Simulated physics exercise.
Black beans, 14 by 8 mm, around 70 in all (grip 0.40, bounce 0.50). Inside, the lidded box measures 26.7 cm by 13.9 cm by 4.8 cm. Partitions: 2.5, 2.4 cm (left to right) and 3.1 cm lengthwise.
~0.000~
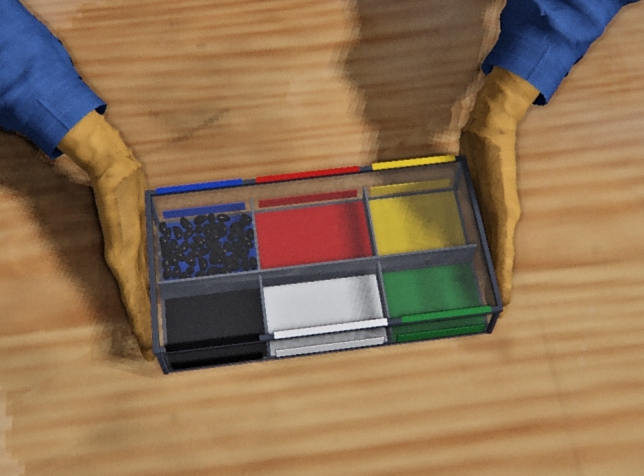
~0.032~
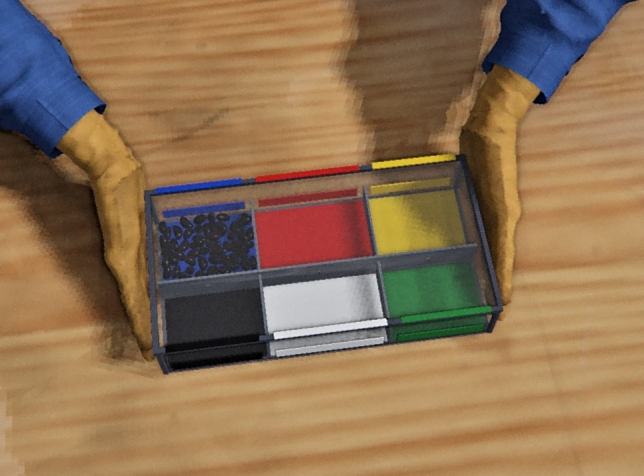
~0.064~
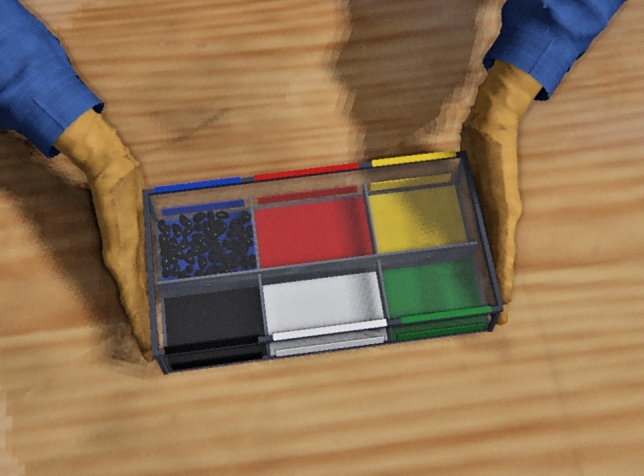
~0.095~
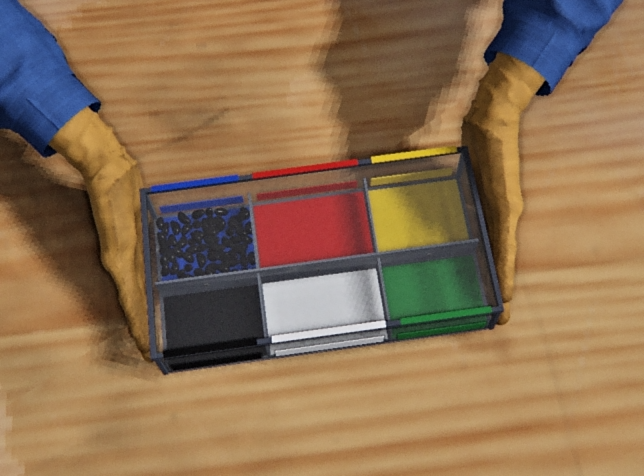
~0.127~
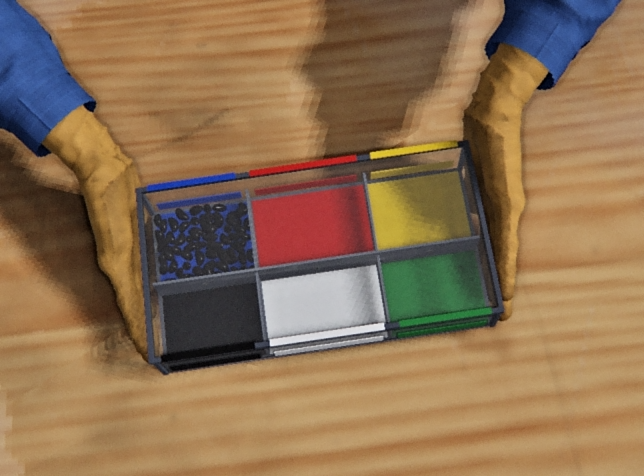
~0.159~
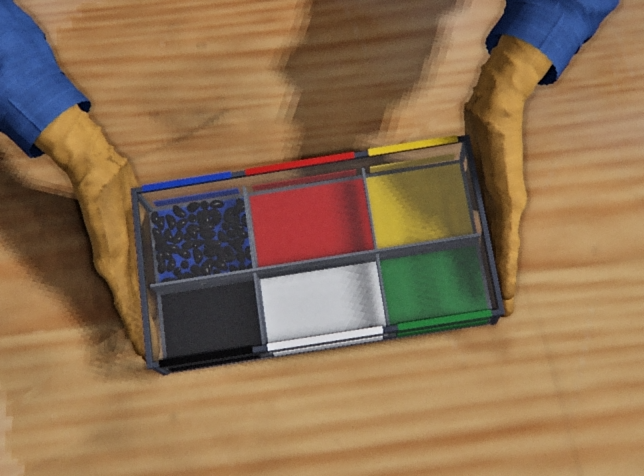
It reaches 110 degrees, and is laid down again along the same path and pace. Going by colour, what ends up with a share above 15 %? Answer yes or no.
Red no, blue yes, green no, yellow no, white no, black yes.
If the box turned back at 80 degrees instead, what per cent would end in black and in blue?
In that case black 45; blue 55.
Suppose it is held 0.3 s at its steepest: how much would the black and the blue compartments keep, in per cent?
In that case black 50, blue 50.
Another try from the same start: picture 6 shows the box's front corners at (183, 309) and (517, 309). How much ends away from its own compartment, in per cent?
It would be near 100 per cent.
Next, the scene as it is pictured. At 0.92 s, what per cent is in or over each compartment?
Red 0; blue 70; green 0; yellow 0; white 0; black 30.
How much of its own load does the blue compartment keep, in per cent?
Roughly 50 per cent.
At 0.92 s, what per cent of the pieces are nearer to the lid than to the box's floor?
About 70 per cent.
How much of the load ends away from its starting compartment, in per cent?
About 50 per cent.
Then, at 0.92 s, tilt 110 degrees; blue 70 %, black 30 %.
After 1.43 s, tilt 49 degrees; blue 50 %, black 50 %.
After 2.00 s, tilt 0 degrees; blue 50 %, black 50 %.
In the end, at 2.4 s, red 0 %, blue 50 %, green 0 %, yellow 0 %, white 0 %, black 50 %.
